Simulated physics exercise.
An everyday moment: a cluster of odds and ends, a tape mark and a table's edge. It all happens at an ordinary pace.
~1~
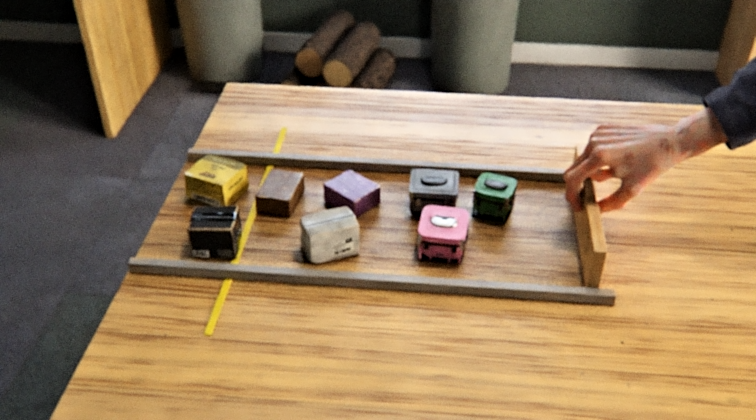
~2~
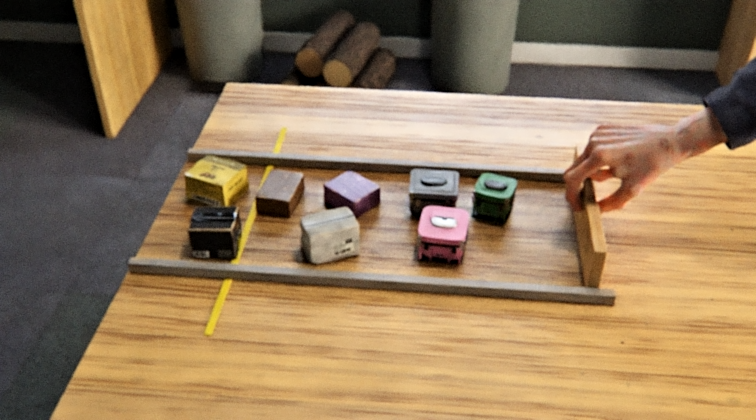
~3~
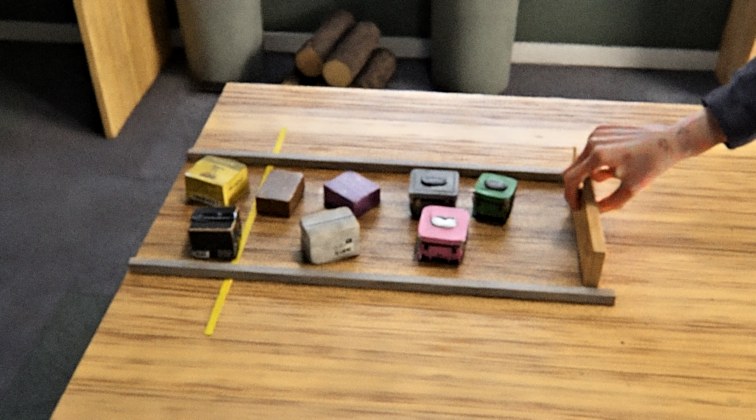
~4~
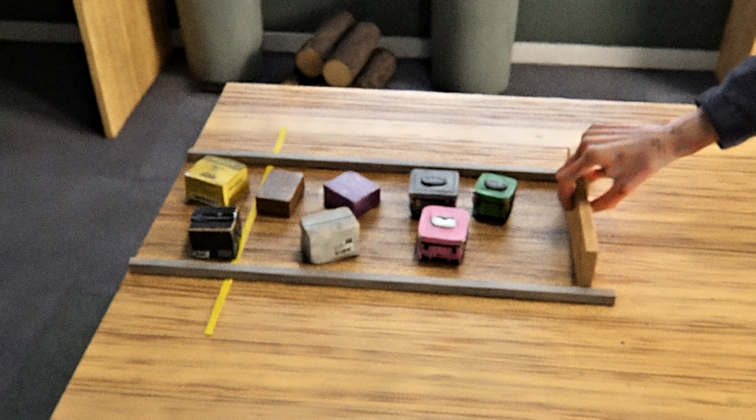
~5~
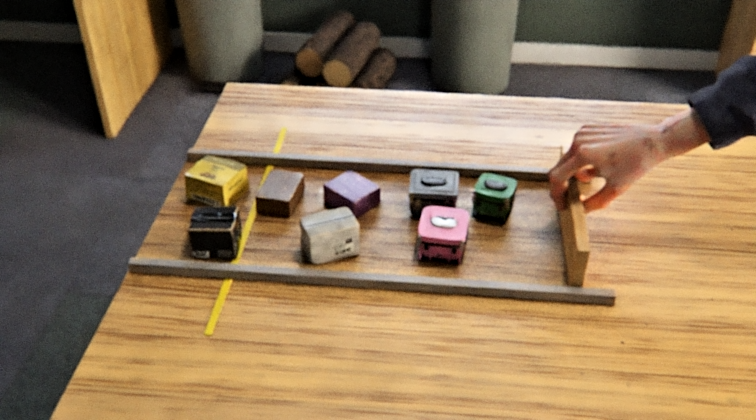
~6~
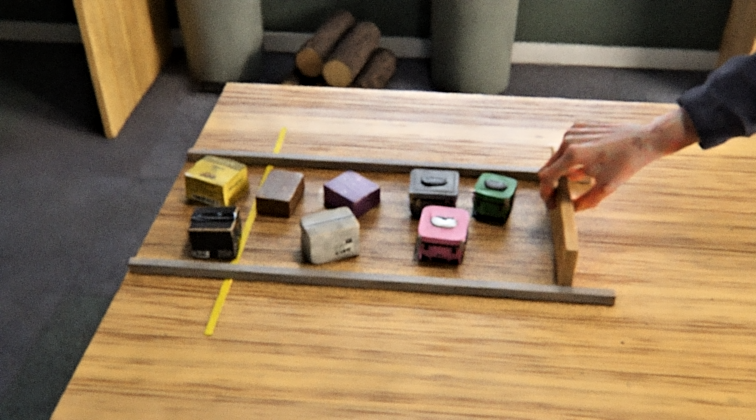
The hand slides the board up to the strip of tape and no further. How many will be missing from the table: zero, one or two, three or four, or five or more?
Outcome: The number that fall off is three or four.
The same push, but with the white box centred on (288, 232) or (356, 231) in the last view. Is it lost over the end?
In that order, it does not fall; is kept.
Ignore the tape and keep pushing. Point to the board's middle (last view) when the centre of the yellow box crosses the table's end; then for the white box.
At (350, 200) for the yellow box; at (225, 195) for the white box.
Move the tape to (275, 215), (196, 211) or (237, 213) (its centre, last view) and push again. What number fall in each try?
Down on the floor: 2, 6 and 4.
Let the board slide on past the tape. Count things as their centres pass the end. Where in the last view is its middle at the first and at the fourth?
Its middle is around (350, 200) and later (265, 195).
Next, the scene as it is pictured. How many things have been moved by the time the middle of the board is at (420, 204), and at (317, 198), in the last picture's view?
5 and 8.
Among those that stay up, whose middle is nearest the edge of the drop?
The white box.
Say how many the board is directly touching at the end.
The number is 2.
Soon after, none off yet; yellow box at rest near (217, 182); black box at rest near (216, 233); brown block moving near (272, 193).
In the end, the number that fall off is three or four; gone, purple block, brown block, black box and yellow box.
